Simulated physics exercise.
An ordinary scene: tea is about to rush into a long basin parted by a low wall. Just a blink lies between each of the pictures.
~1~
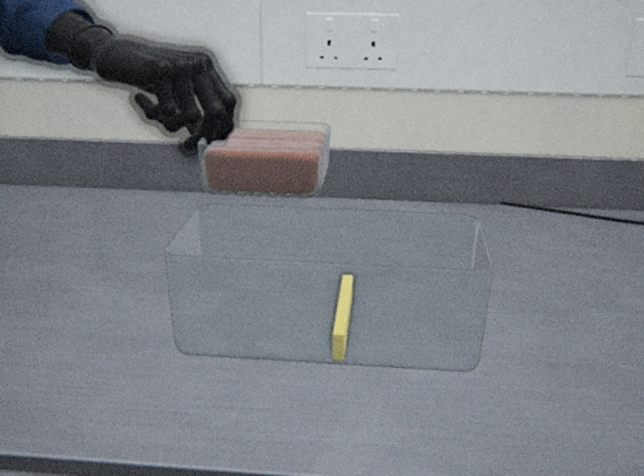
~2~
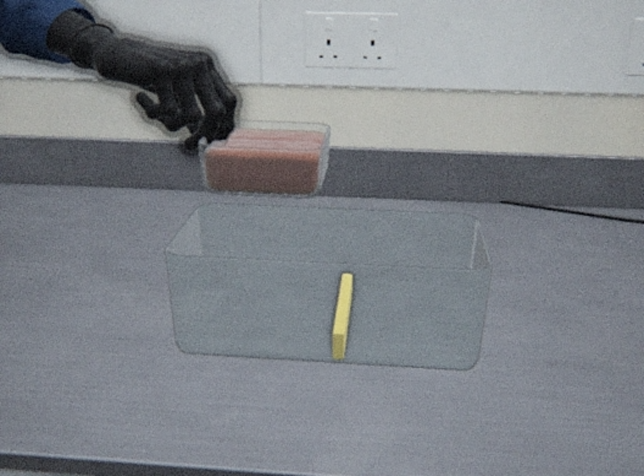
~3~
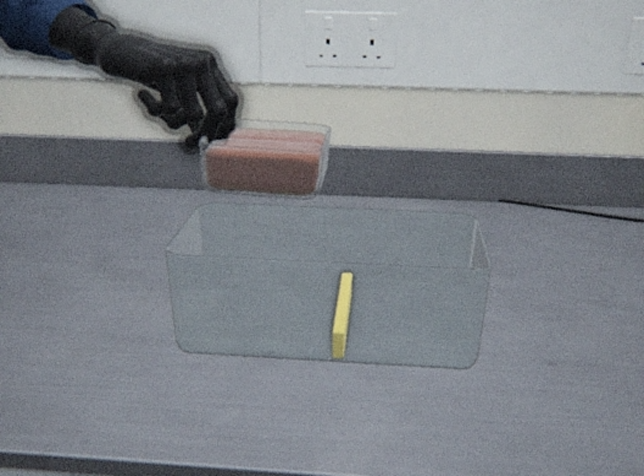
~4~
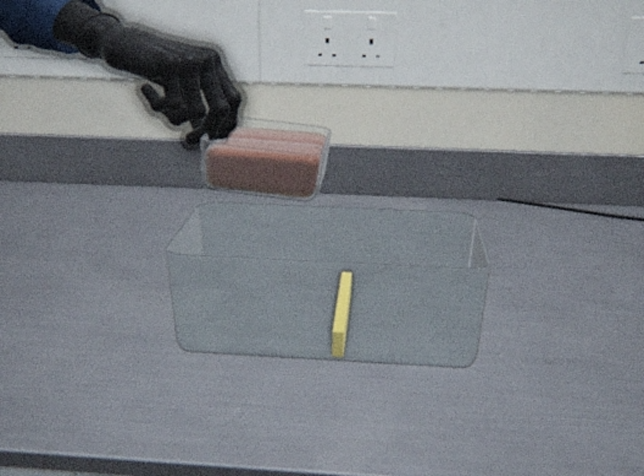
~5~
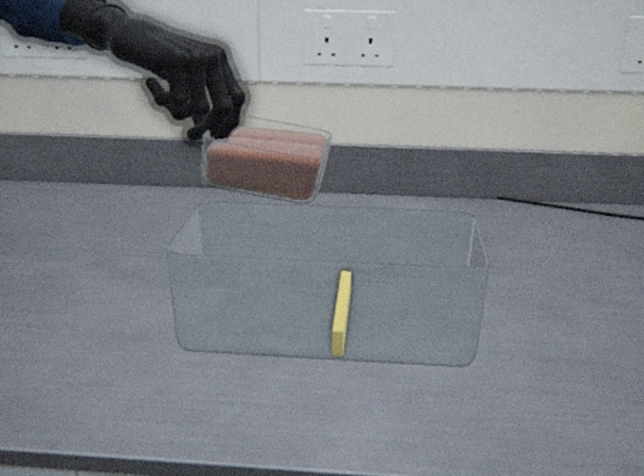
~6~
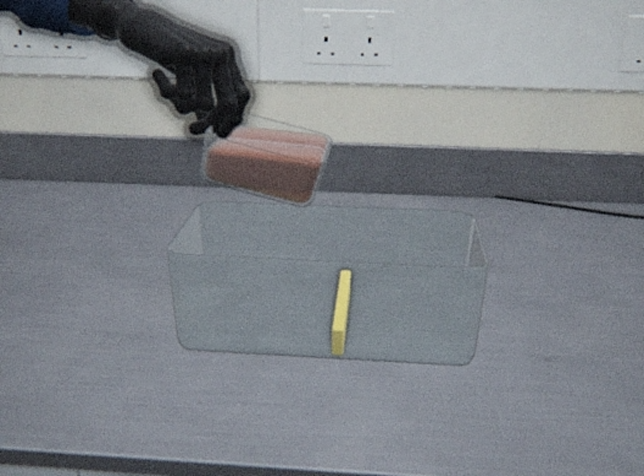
At the start, a dark gloved hand holds a small clear container of reddish-brown tea level above a long, clear basin with a low yellow wall inside. The hand shifts slightly right and gradually tilts the container, lowering its right side a little, while the basin and wall stay in place.
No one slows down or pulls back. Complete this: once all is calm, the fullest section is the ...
The fullest section is the right one.
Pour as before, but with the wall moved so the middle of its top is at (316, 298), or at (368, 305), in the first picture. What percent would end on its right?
85 per cent first, then 55 per cent.
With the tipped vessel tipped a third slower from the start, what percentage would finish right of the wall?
Something like 75 percent.
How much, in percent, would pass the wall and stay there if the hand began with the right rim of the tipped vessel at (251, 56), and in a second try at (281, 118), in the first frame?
15 and 40 in a hundred.
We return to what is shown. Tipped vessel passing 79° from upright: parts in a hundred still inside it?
Roughly 25 percent remains at that point.
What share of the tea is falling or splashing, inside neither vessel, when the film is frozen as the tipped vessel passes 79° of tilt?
Around 30 in a hundred.
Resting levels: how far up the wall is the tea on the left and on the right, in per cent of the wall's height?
On the left it's around 20 per cent; on the right, 60 per cent.
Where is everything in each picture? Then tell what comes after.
In the first picture, it leans 0°; its right rim is at (326, 138); the tea meets the walls at (214, 139) and (324, 143); the long basin's rim runs from (182, 228) to (485, 242); the wall's top is at (344, 304).
In the second picture, it leans 1°; its right rim is at (326, 139); the tea meets the walls at (214, 138) and (324, 143).
In the third picture, it leans 2°; its right rim is at (326, 140); the tea meets the walls at (214, 138) and (324, 144).
In the fourth picture, it leans 5°; its right rim is at (327, 143); the tea meets the walls at (215, 137) and (325, 145).
In the fifth picture, it leans 9°; its right rim is at (327, 147); the tea meets the walls at (216, 137) and (326, 146).
In the sixth picture, it leans 13°; its right rim is at (328, 152); the tea meets the walls at (216, 138) and (327, 147).
A moment on, the tilt is 79° and 23 per cent is still to pour, 1 is left of the wall and 47 right of it.
Next, the tilt is 114° and 1 per cent is still to pour, 23 is left of the wall and 74 right of it.
Then the tilt is 117° and 0 per cent is still to pour, 25 is left of the wall and 74 right of it.
Later the tilt is 117° and 0 per cent is still to pour, 26 is left of the wall and 74 right of it.
At rest 26 per cent lies left of the wall, 74 right of it and 0 outside.
